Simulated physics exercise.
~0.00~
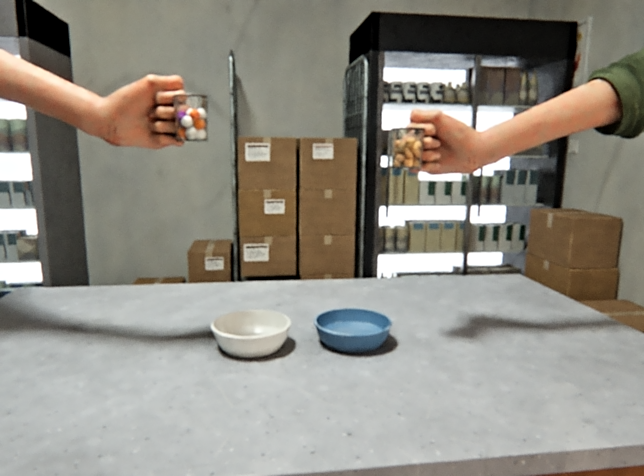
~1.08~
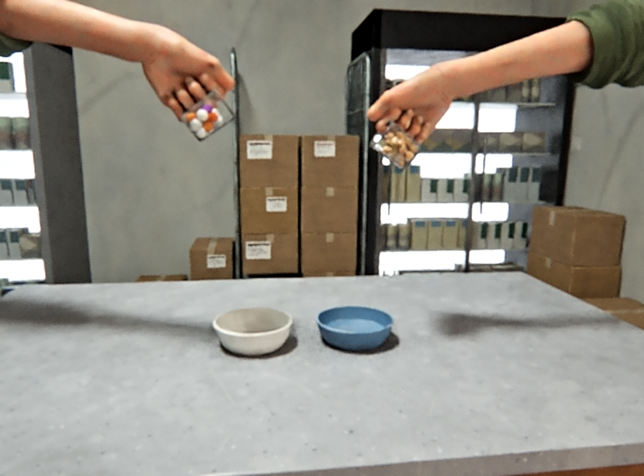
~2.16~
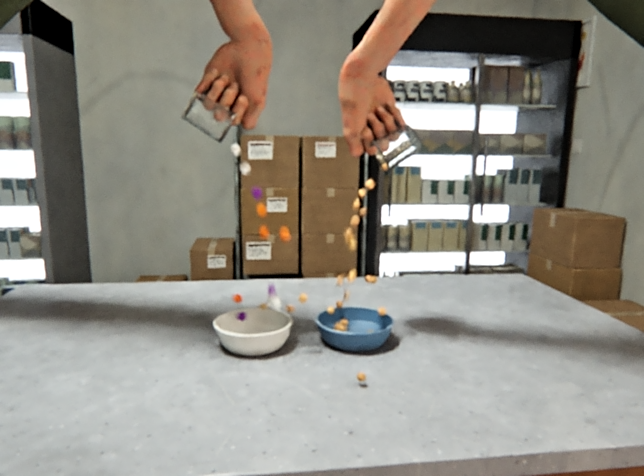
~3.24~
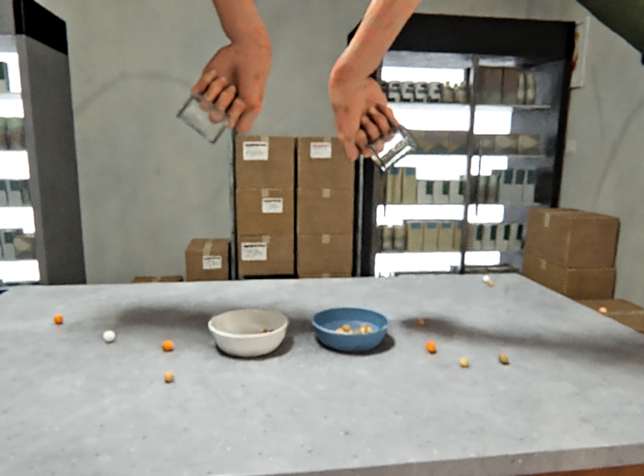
In the video, two hands holding small clear cups of colorful pieces and tan pieces move inward and tip them over a white dish and a blue dish on a gray counter. The pieces tumble down, some landing in each dish and others scattering across the counter.
